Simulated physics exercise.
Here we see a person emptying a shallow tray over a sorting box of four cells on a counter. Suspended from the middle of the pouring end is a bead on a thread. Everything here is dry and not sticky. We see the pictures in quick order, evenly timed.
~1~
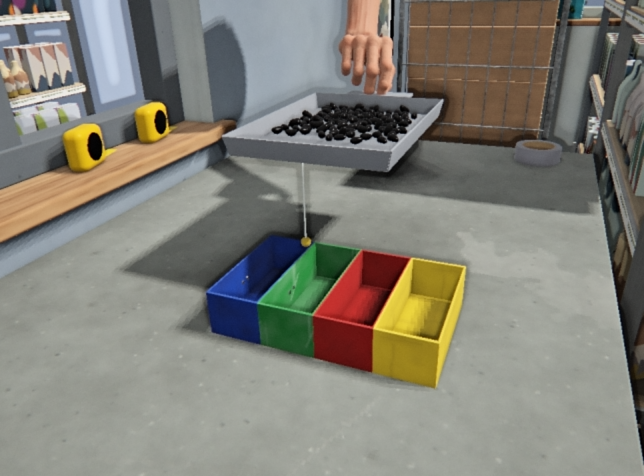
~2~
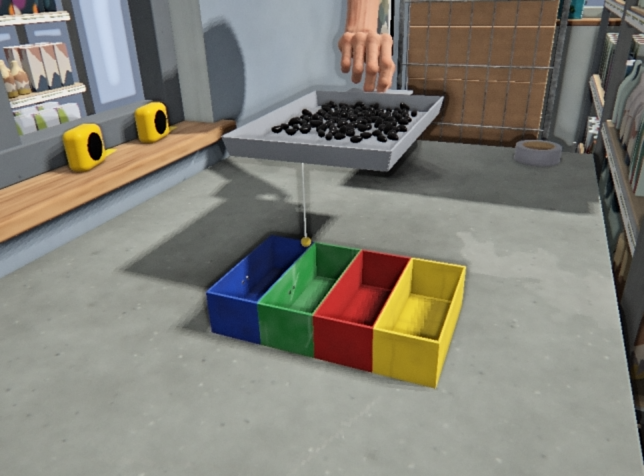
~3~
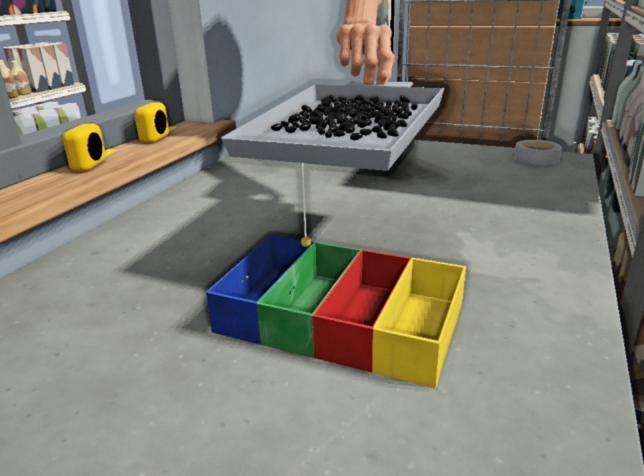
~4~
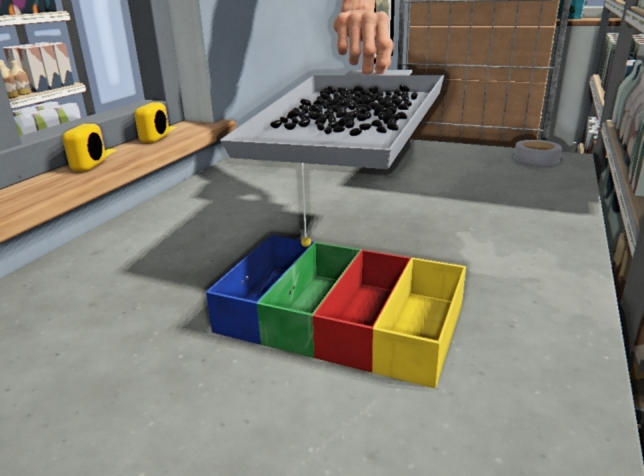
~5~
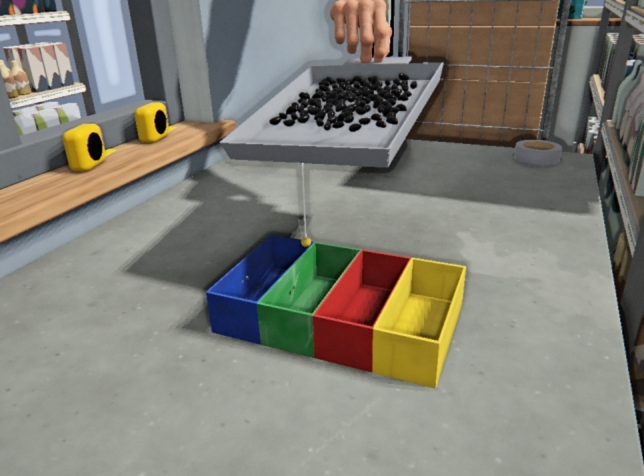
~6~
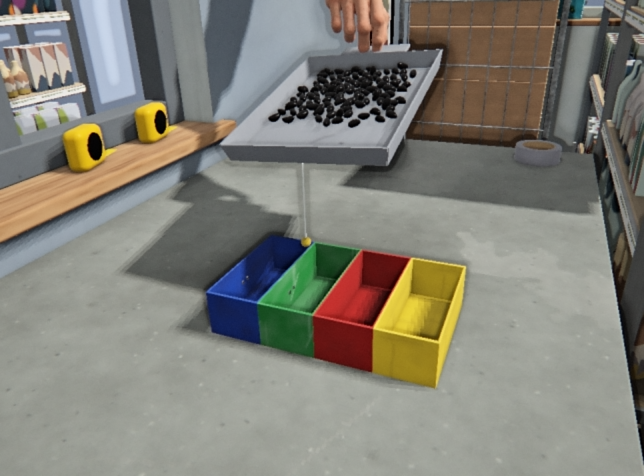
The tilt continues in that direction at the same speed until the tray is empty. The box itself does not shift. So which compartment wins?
The blue one wins.
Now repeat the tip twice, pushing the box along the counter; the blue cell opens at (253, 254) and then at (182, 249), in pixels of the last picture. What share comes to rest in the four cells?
70 and 100 in a hundred, in turn.
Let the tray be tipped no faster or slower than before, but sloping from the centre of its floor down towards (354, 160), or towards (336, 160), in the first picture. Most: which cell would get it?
So the first one goes to the red cell and the second to that red cell.
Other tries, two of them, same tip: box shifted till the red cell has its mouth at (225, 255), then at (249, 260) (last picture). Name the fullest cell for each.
In turn: The red cell; the cell in red.
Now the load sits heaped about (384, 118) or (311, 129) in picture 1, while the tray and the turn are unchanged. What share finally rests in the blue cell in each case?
It comes to about 30 per cent the first time and about 30 per cent the second.
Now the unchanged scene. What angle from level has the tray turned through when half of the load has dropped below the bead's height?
About 105° of tilt.
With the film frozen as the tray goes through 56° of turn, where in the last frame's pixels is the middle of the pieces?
Centre estimate: (275, 133).
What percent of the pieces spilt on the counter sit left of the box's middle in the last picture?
That would be roughly 100 per cent.
Just after the last frame, tray tipped steeply; almost all on the tray; just a few falling or outside the box.
A moment on, tray tipped right over; the larger part on the tray; about a tenth in the blue cell; just a few in the green cell; about a tenth falling or outside the box.
Further on, tray tipped past a quarter turn; roughly a third in the blue cell; about a tenth in the green cell; just a few in the red cell; roughly half falling or outside the box.
When it is over, tray tipped past a quarter turn; roughly a third in the blue cell; about a tenth in the green cell; just a few in the red cell; not one in the yellow cell; roughly half outside the box.
